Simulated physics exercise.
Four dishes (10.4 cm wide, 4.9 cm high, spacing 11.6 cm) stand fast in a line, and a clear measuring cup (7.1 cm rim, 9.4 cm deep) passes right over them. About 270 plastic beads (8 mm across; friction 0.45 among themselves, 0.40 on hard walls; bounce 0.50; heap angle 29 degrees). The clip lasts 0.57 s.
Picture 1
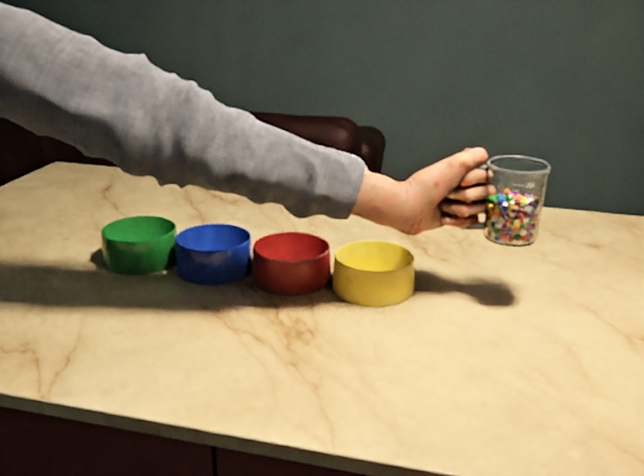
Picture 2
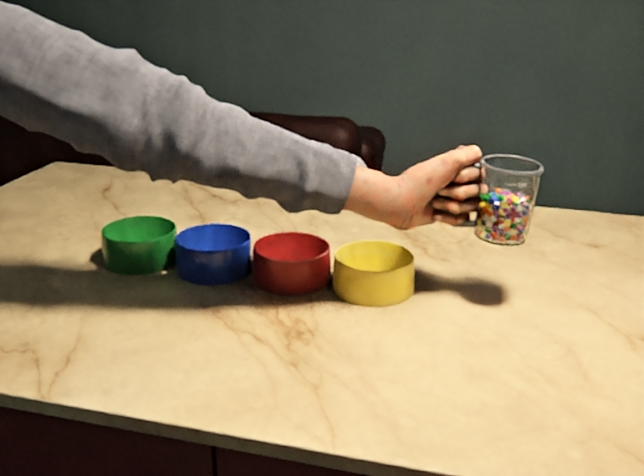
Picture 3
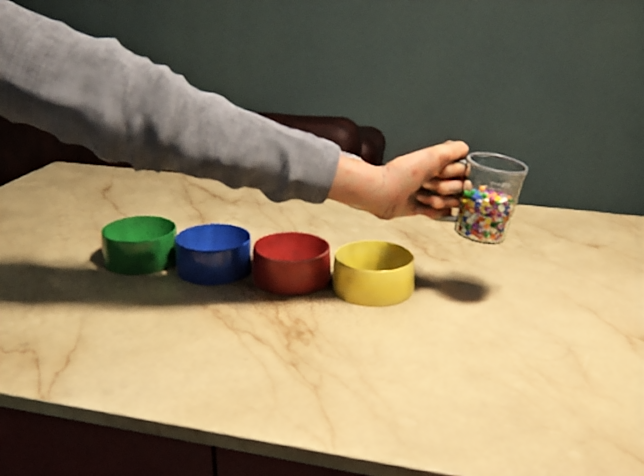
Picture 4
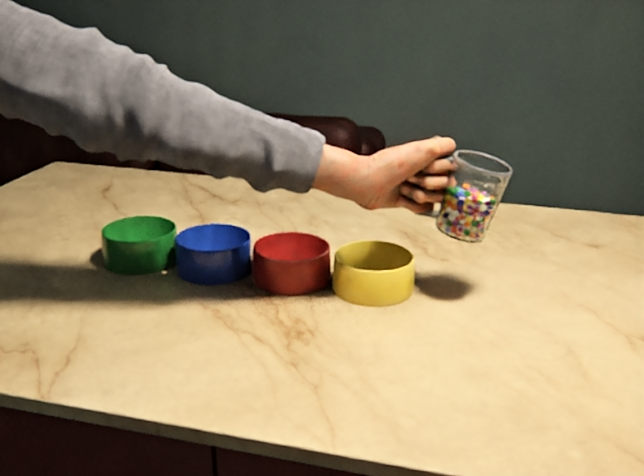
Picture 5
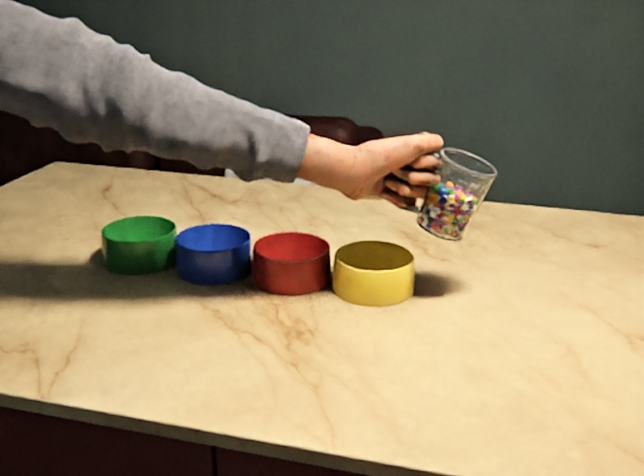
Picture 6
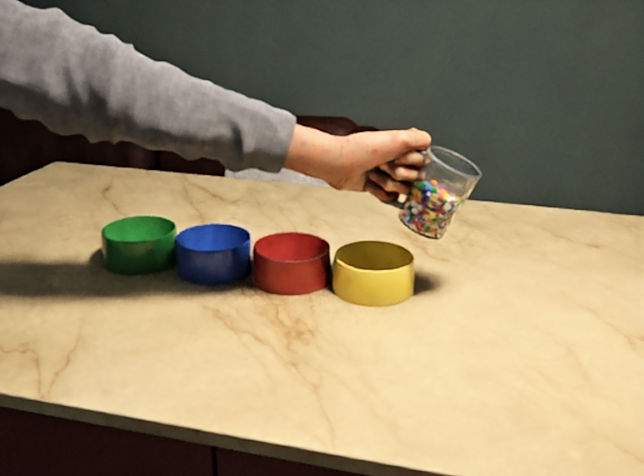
In the video, a hand holding a clear measuring cup of colorful beads moves it left above a table toward a row of yellow, red, blue and green dishes, gradually tilting the cup to the right while the dishes stay still.
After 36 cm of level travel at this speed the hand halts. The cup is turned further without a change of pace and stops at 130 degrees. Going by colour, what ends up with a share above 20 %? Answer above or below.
Red dish: Above; blue dish: Below; green dish: Below; yellow dish: Below; on the counter: Below.
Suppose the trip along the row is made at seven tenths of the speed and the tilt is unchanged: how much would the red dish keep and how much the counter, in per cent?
In that case red 90, counter 0.
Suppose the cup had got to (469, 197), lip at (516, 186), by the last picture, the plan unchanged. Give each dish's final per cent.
Red 0; blue 0; green 0; yellow 80.
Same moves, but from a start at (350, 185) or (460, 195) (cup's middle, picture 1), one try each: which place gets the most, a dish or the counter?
The winner: Green; blue.
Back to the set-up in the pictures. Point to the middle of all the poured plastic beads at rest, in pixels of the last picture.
Around (293, 267).
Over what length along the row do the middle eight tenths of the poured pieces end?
About 6 cm.
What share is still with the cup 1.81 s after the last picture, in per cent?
About 85 per cent.
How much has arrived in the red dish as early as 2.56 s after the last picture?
Near 100 per cent so far.
Then, 1.08 s after the last picture, tilt 72 degrees; cup holds 100 %.
Then, 1.81 s after the last picture, tilt 105 degrees; cup holds 85 %, red 10 %.
Then, 2.56 s after the last picture, tilt 130 degrees; cup holds 0 %, red 100 %.
In the end, red 100 %, blue 0 %, green 0 %, yellow 0 %, counter 0 %.
